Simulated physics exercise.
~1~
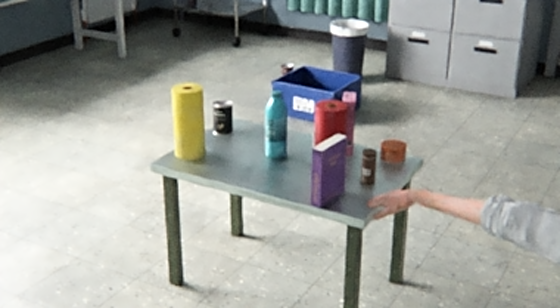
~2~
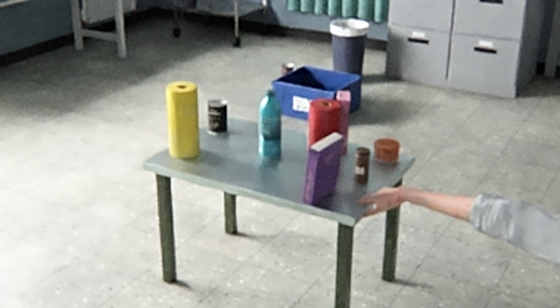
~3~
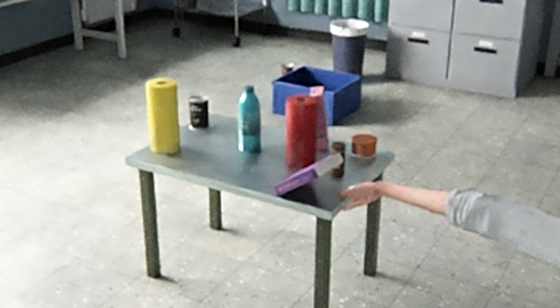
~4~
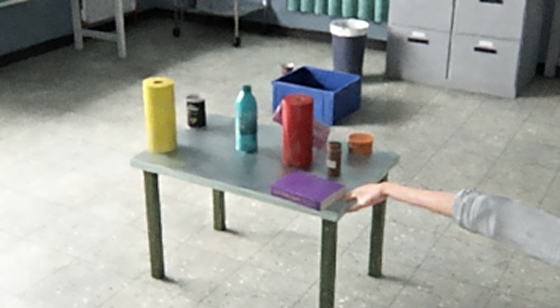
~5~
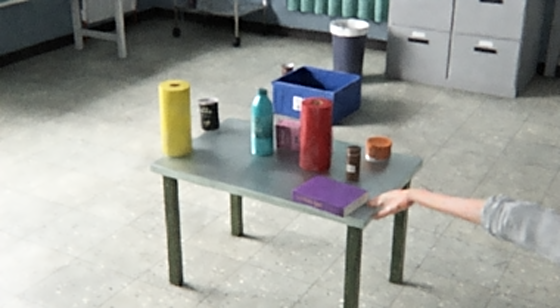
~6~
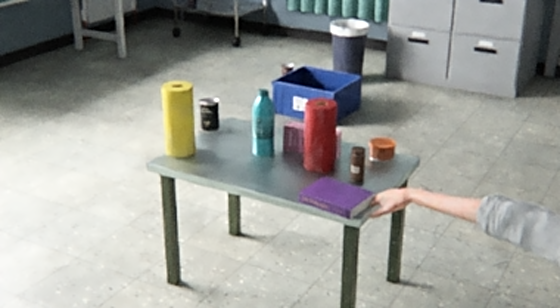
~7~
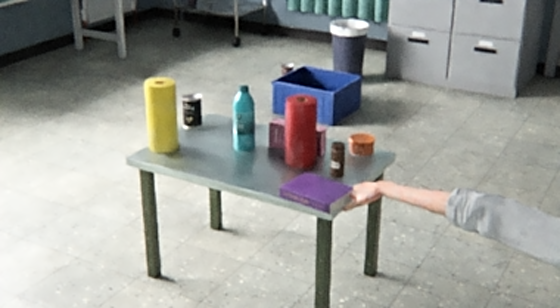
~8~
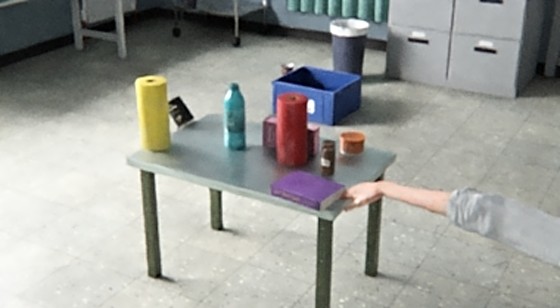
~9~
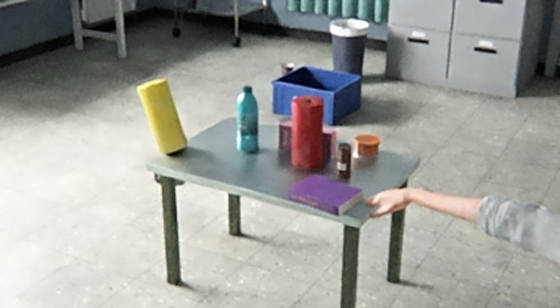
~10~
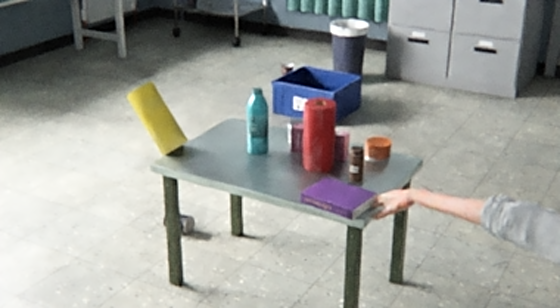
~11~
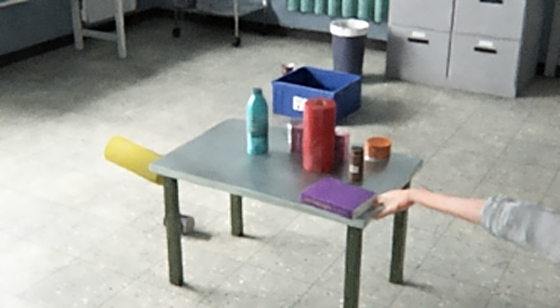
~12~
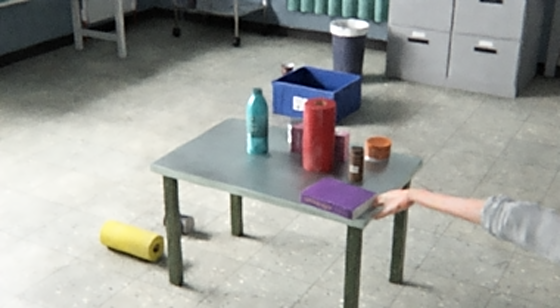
A hand jerked a small table left and right, making a purple book fall flat among the bottles and containers, then a dark tin and a yellow roll tipped off the left side and ended up on the floor.
